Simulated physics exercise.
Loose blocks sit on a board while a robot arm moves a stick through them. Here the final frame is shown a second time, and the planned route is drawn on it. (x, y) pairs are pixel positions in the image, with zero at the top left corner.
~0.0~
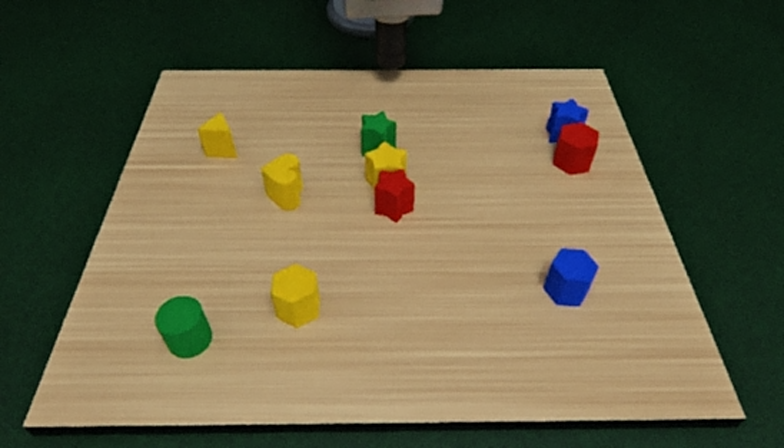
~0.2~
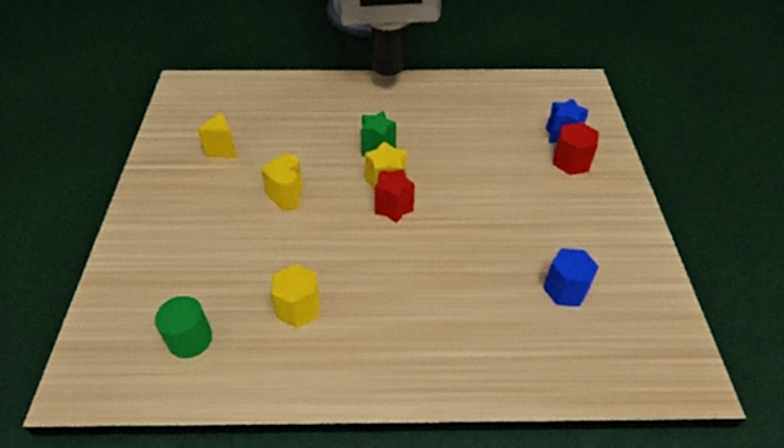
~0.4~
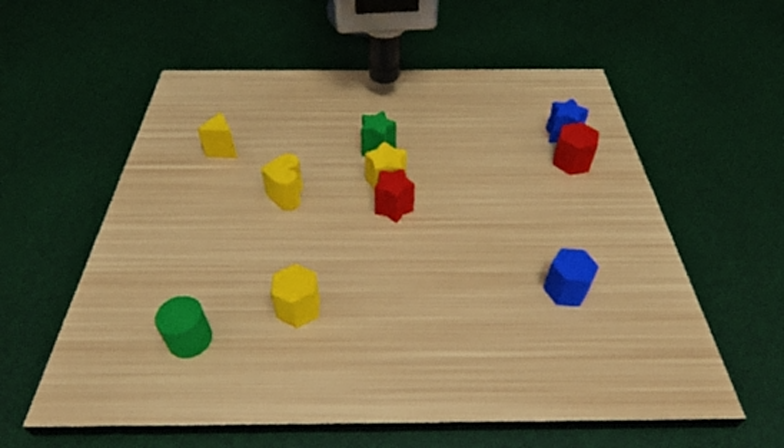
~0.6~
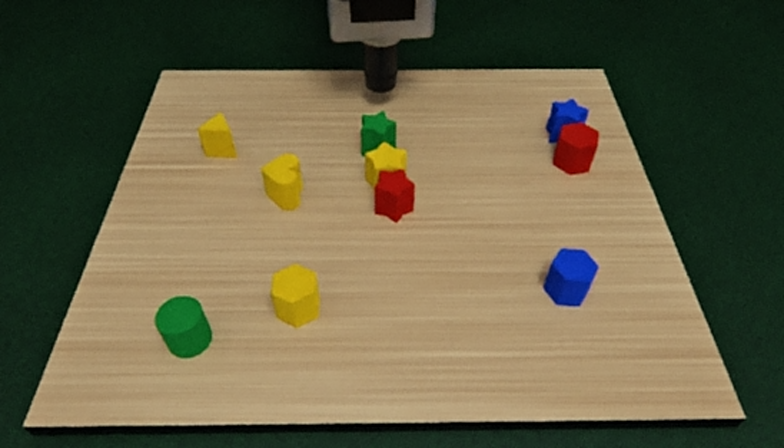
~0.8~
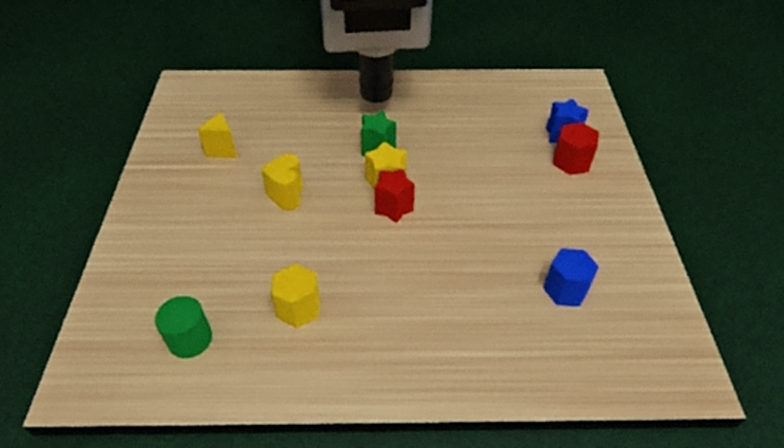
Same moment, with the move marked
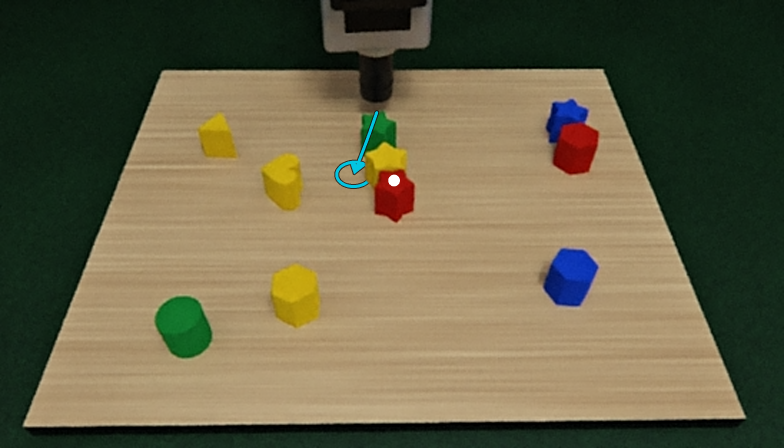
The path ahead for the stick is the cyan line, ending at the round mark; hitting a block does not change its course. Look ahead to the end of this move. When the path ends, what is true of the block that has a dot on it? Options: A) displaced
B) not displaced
My answer is option A.
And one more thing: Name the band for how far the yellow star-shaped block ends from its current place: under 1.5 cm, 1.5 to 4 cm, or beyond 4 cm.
It will fall in the middle band, 1.5 to 4 cm.
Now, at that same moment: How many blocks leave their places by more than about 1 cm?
This push will displace three or more blocks.
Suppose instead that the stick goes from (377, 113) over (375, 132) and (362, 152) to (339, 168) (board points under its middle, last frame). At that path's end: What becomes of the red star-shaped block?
The result: It moves.
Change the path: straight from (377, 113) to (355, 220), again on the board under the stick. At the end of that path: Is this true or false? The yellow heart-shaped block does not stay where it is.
It is false.
Drawn move, in a line from (377, 113) to (354, 174); the dot is on the red star-shaped block.
The first path, step by step. One third of the way, stick (369, 114); green star-shaped block (378, 123).
Two thirds of the way, stick (361, 134); green star-shaped block (383, 140), turned 30° anticlockwise; yellow star-shaped block (396, 165); red star-shaped block (397, 190), turned 15° clockwise.
At the end, stick (353, 156); yellow heart-shaped block still; green star-shaped block (385, 148), turned 70° anticlockwise; yellow star-shaped block (407, 170), turned 20° clockwise; red star-shaped block (402, 196), turned 25° clockwise.
